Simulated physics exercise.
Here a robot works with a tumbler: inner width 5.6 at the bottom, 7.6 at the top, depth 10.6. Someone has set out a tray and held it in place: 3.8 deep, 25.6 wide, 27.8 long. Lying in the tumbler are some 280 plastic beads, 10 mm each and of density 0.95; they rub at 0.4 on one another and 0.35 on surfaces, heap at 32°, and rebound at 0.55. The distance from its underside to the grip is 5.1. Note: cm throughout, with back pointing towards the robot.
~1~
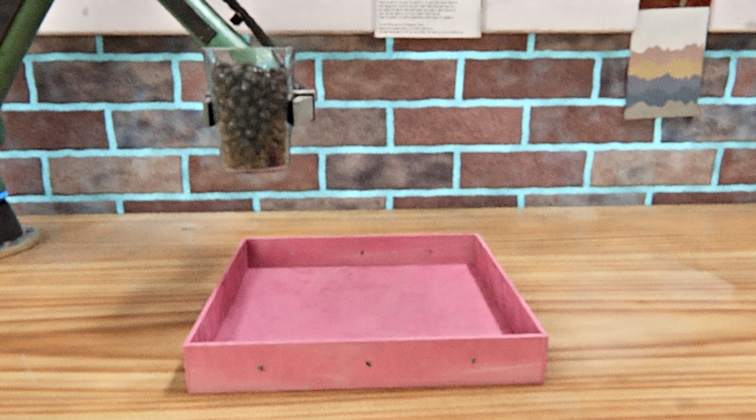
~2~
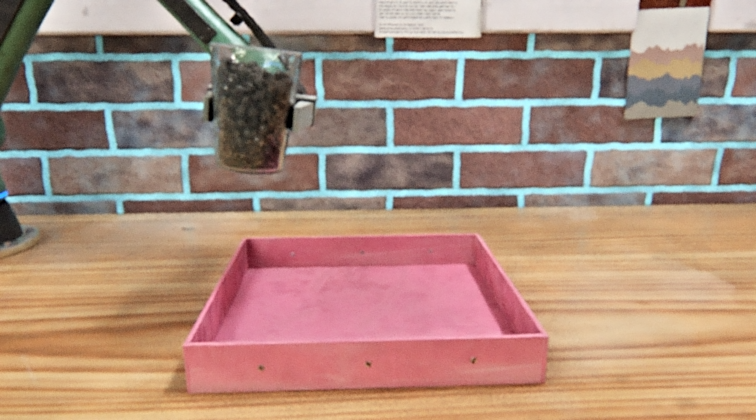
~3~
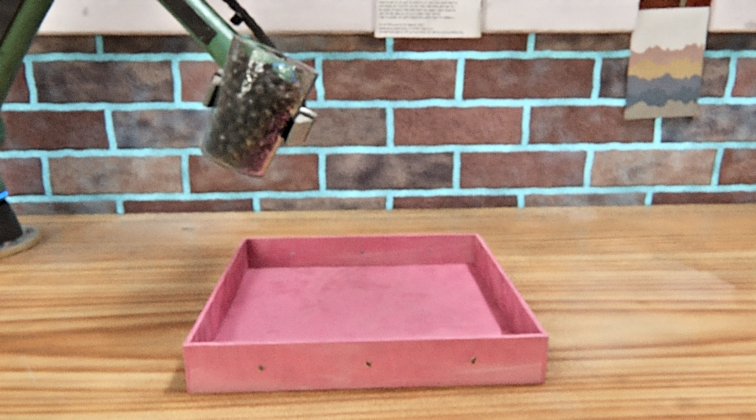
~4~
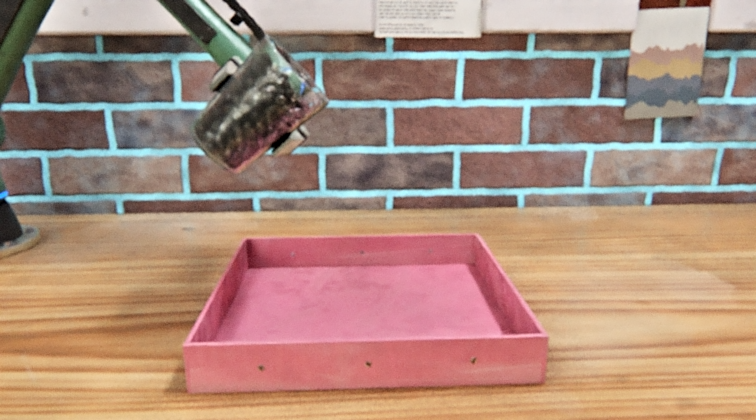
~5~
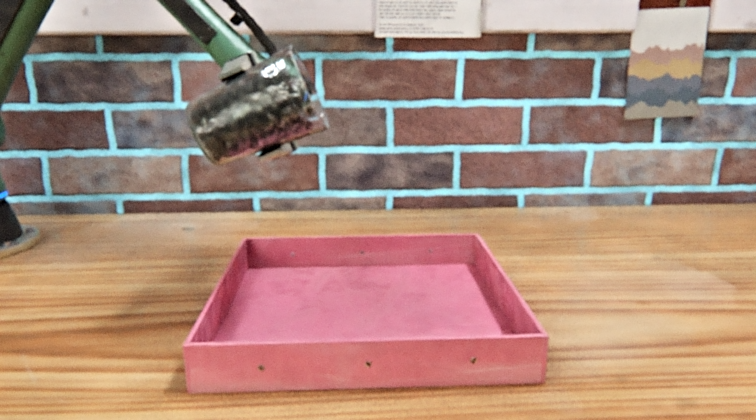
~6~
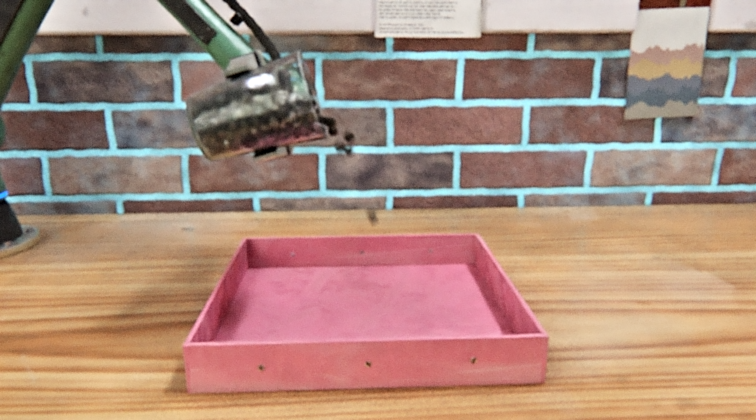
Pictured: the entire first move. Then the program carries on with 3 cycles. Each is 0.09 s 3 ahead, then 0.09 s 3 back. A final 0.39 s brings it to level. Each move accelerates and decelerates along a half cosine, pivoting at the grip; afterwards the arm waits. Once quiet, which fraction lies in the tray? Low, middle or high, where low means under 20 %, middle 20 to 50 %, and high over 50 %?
High, over 50 %.
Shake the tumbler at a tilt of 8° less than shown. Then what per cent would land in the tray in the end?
About 40 percent.
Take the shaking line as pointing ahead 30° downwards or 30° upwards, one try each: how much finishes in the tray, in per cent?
First try some 35 %, second try some 70 %.
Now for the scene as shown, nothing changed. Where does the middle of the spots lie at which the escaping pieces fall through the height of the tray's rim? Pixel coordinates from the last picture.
I'd put it somewhere near (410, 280).
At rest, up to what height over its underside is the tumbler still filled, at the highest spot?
The top sits some 5.5 cm up.
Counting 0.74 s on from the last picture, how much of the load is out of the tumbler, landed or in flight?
Roughly 60 per cent by then.
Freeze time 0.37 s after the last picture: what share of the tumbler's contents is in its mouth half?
Something like 65 percent sits in that half.
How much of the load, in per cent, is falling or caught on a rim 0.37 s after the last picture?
10 %.
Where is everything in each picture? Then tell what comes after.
In the first frame, tumbler middle at (253, 111), level; upper third of the load around (249, 85), from x 215 to 285, top at y 70; 281 in the tumbler.
In the second frame, tumbler middle at (253, 111), tilted 7° forward; upper third of the load around (250, 85), from x 220 to 290, top at y 65.
In the third frame, tumbler middle at (254, 111), tilted 26° forward; upper third of the load around (254, 88), from x 210 to 295, top at y 60.
In the fourth frame, tumbler middle at (255, 112), tilted 48° forward; upper third of the load around (261, 91), from x 200 to 305, top at y 60.
In the fifth frame, tumbler middle at (255, 112), tilted 67° forward; upper third of the load around (262, 96), from x 200 to 305, top at y 75.
In the sixth frame, tumbler middle at (255, 113), tilted 74° forward; upper third of the load around (250, 101), from x 195 to 370, top at y 85; 277 in the tumbler, 4 in flight or on a rim.
Then, 0.37 s after the last picture, tilted 74° forward, highest piece 21 above the table; 156 in the tumbler, 96 in the tray, 29 in flight or on a rim.
Then, 0.74 s after the last picture, tilted 34° forward, highest piece 23 above the table; 168 in the tray, 107 in the tumbler, 3 on the table or floor, 3 in flight or on a rim.
Then, 1.13 s after the last picture, level, highest piece 21 above the table; 171 in the tray, 107 in the tumbler, 3 on the table or floor.
Then, 2.18 s after the last picture, level, highest piece 21 above the table; 171 in the tray, 107 in the tumbler, 3 on the table or floor.
Final count, 171 in the tray, 107 in the tumbler, 3 on the table or floor. That is 61 % in the tray.
